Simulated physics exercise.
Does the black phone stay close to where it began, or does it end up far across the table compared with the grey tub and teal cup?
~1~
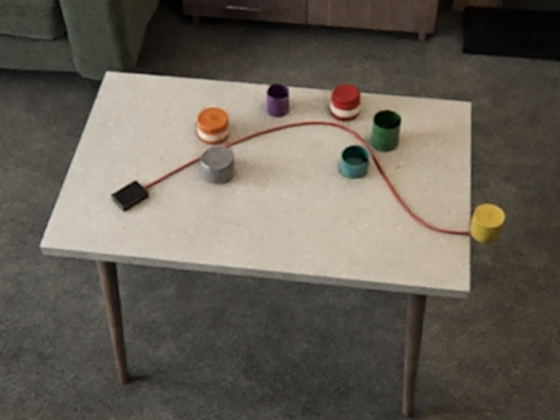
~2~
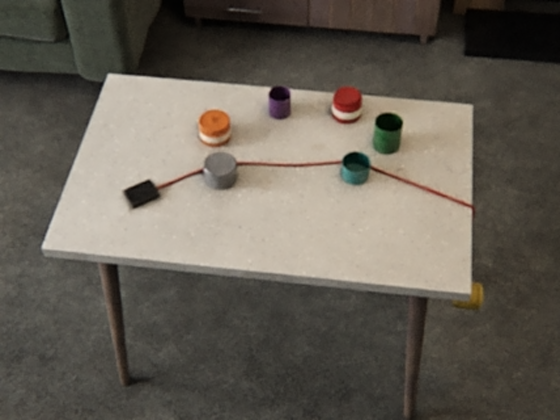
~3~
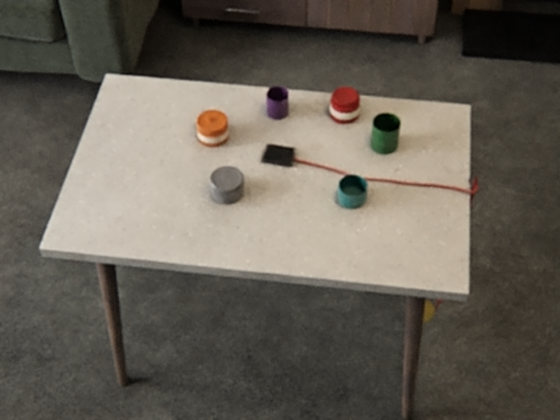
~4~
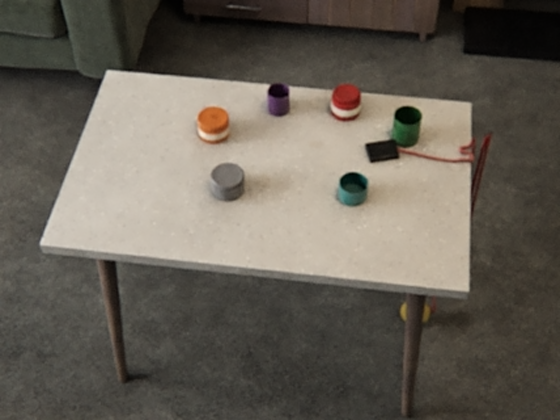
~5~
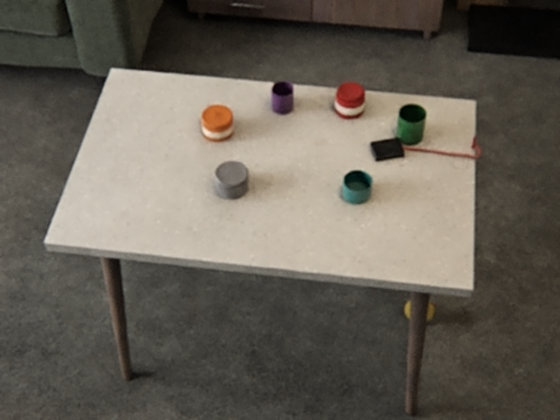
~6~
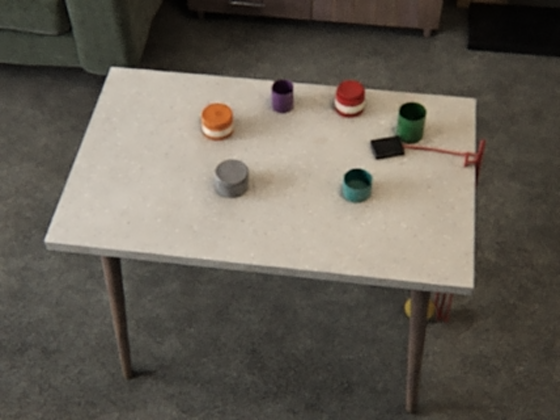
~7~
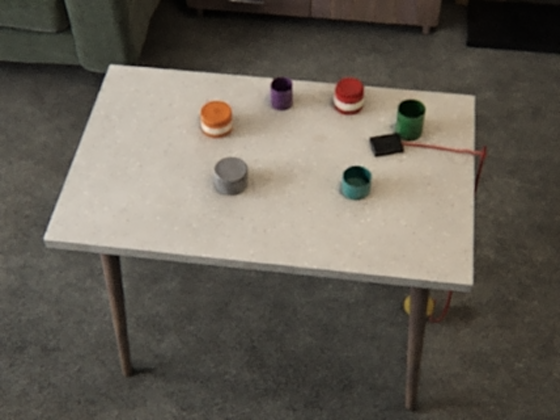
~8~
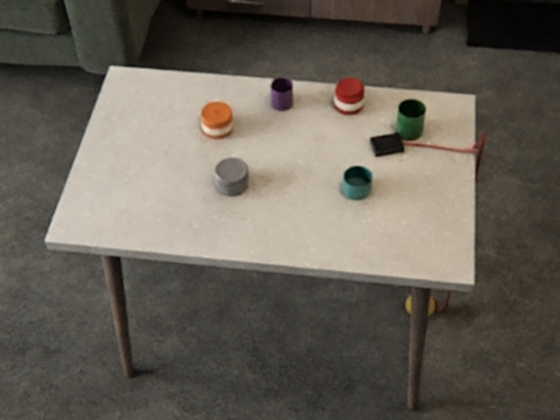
The black phone ends up far across the table, near the green cup. The grey tub and the teal cup each shift only a moderate way.
